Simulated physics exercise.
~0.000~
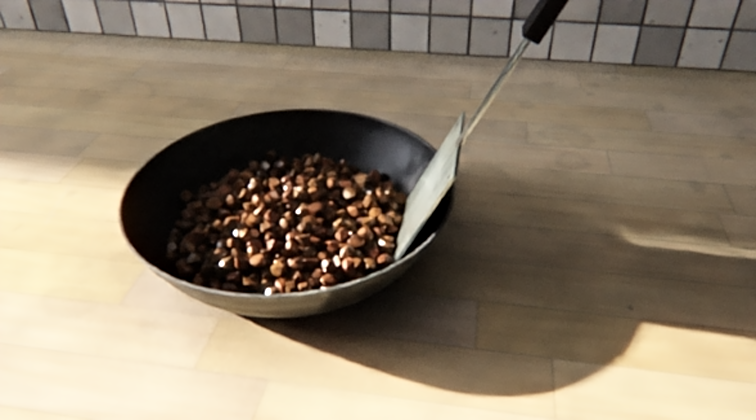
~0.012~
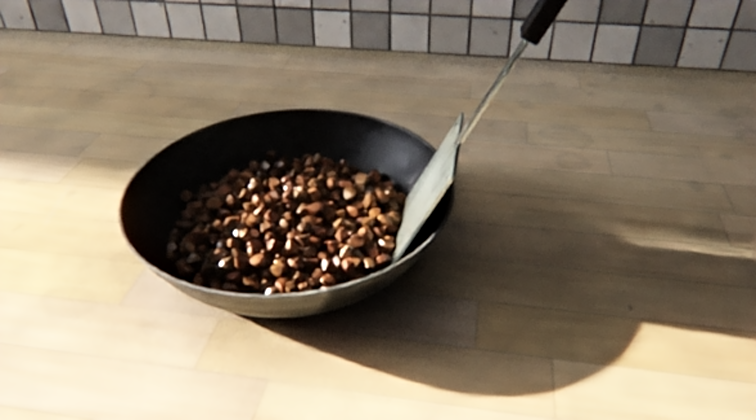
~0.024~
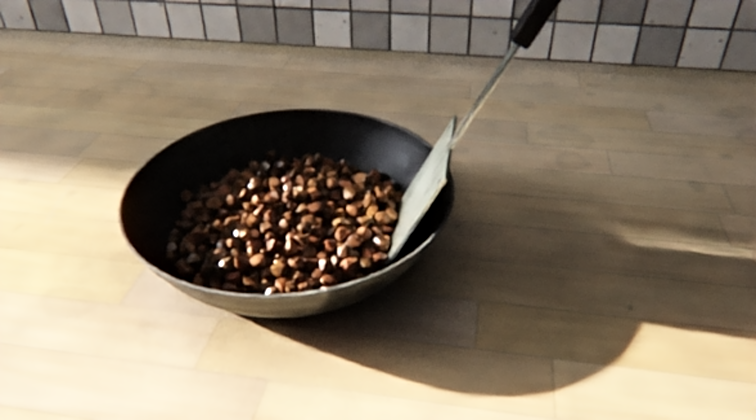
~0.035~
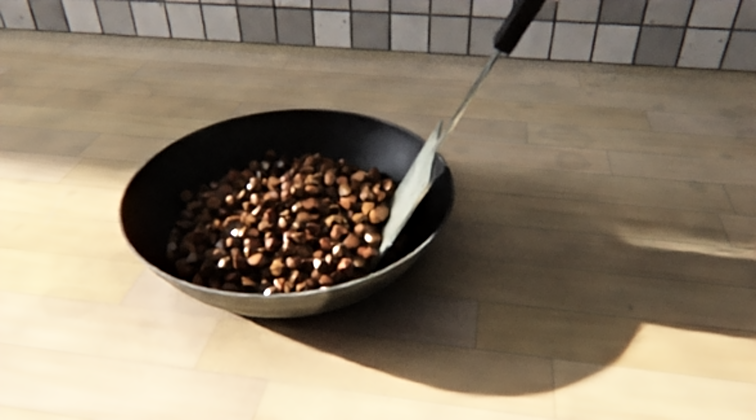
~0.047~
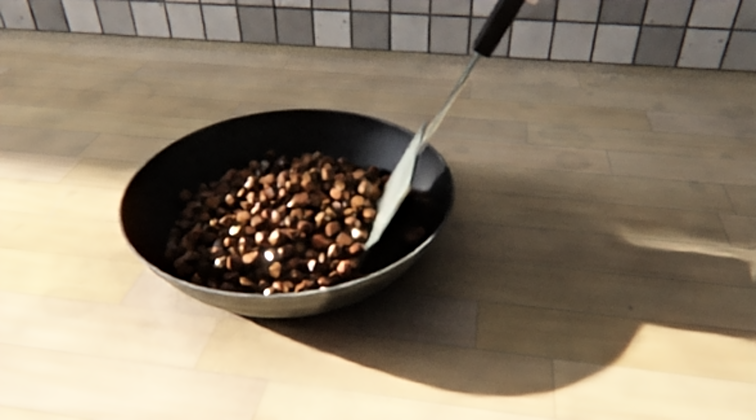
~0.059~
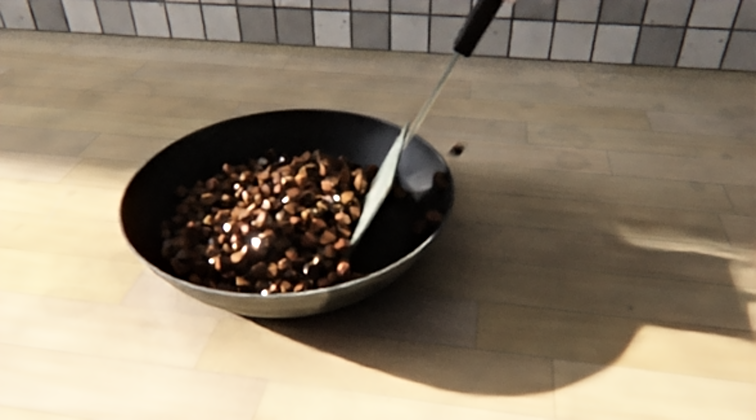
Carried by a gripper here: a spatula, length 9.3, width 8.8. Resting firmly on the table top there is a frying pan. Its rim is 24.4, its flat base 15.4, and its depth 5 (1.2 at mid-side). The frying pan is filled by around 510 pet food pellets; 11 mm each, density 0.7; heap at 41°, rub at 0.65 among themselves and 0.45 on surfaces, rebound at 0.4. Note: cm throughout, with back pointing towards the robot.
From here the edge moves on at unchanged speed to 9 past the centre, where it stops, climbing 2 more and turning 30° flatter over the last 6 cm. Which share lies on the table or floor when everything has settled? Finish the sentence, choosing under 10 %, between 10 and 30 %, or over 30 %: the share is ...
The share is over 30 %.
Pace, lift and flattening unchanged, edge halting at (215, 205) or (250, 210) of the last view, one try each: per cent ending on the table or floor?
Close to 20 and close to 5 per cent, respectively.
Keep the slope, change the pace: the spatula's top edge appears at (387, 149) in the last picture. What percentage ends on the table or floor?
Near 45 in a hundred.
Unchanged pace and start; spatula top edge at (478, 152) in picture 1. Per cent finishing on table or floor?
Roughly 40%.
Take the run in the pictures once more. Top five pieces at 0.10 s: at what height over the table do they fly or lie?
13 cm or so.
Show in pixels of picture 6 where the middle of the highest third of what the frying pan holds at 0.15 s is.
Near (194, 181).
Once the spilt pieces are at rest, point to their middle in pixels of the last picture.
In the last view, it's around (64, 206).
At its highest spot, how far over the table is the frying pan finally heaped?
Close to 5.5 centimetres high.
By 0.10 s, sloping 64°, highest piece 22 above the table; 505 in the frying pan, 5 on the blade or in flight.
By 0.15 s, sloping 56°, highest piece 36 above the table; 497 in the frying pan, 13 on the blade or in flight.
By 0.37 s, sloping 34°, highest piece 74 above the table; 286 in the frying pan, 81 on the table or floor, 143 on the blade or in flight.
By 1.42 s, sloping 34°, highest piece 6 above the table; 286 in the frying pan, 224 on the table or floor.
Final count, 286 in the frying pan, 224 on the table or floor. That is 44 % on the table or floor.
